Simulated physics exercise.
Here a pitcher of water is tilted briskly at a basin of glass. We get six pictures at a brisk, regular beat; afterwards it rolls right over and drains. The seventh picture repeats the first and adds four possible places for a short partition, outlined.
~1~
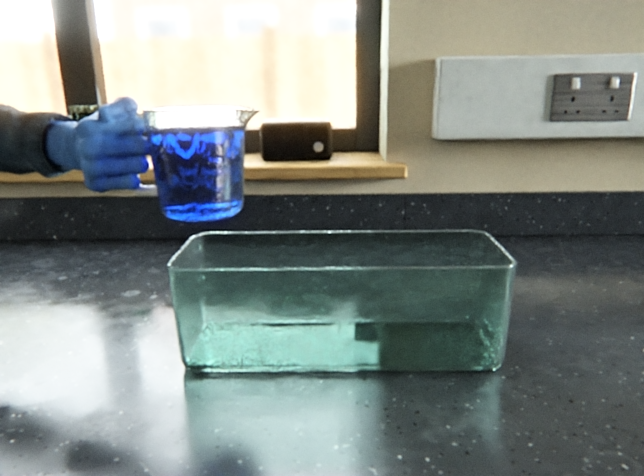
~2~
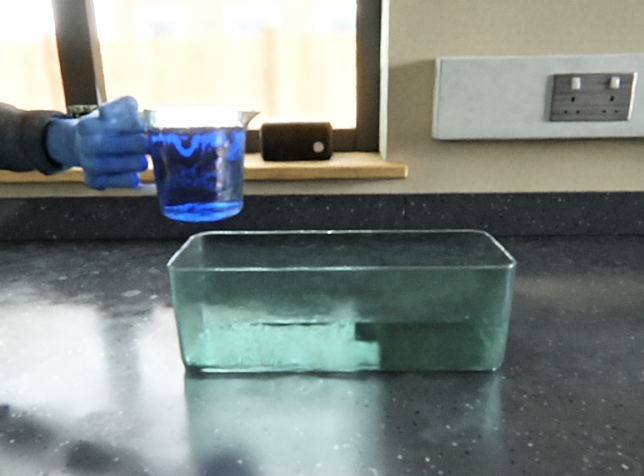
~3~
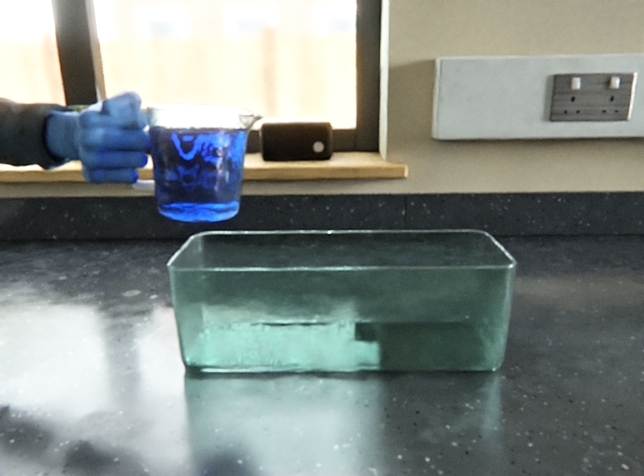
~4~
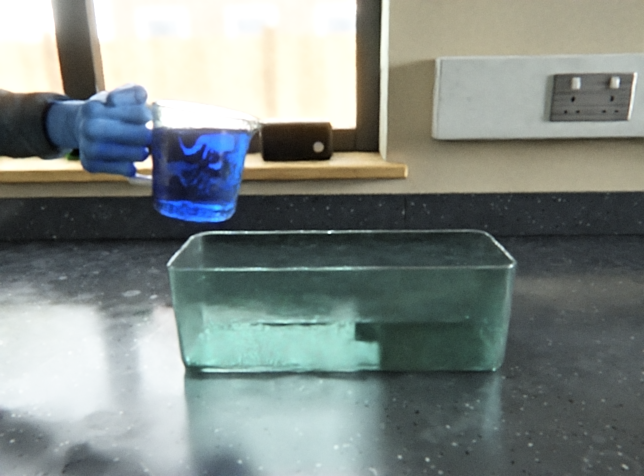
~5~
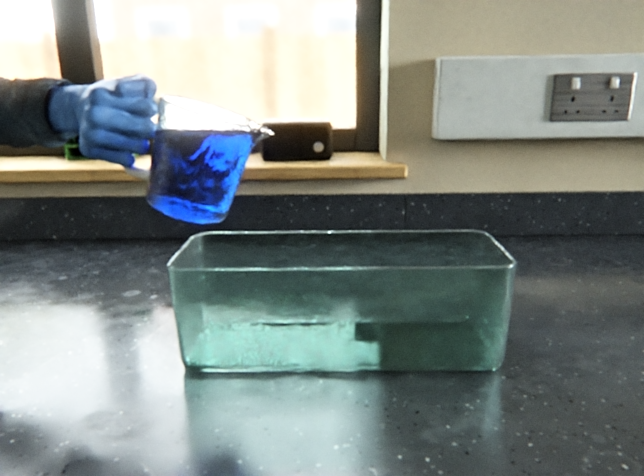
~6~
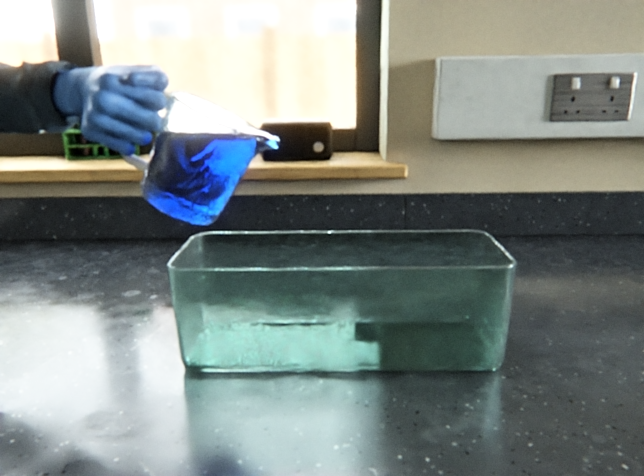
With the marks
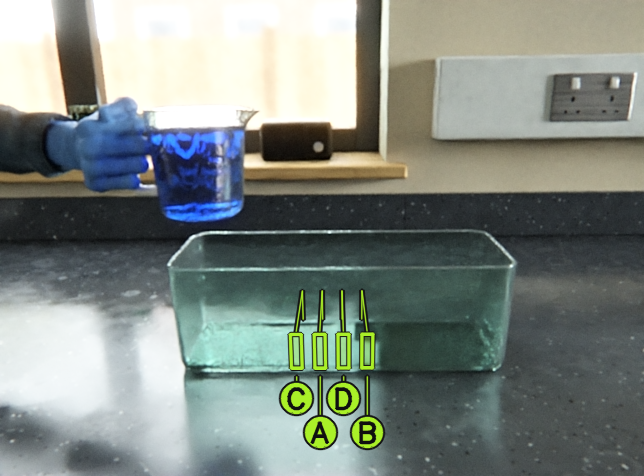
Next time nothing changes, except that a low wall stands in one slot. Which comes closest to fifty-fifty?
Go for A.
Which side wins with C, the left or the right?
More ends on the right.
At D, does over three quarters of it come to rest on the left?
Yes.
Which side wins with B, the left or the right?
The left one.
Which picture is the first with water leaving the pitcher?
Picture 6.
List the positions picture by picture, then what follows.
The first picture shows upright, lip at (259, 110); basin from (182, 366) to (502, 365); nothing has left yet.
The second picture shows upright, lip at (260, 111); nothing has left yet.
The third picture shows tipped about 5°, lip at (263, 116); nothing has left yet.
The fourth picture shows tipped about 11°, lip at (267, 123); nothing has left yet.
The fifth picture shows tipped about 19°, lip at (272, 133); nothing has left yet.
The sixth picture shows tipped about 28°, lip at (276, 146); water is over the lip, down to (276, 146).
On the marked copy, A at (320, 376); B at (367, 376); C at (296, 376); D at (343, 376).
Choosing A, about 52 % ends left of the wall and 48 % right of it.
Choosing B, about 94 % ends left of the wall and 5 % right of it.
Choosing C, about 17 % ends left of the wall and 82 % right of it.
Choosing D, about 89 % ends left of the wall and 10 % right of it.
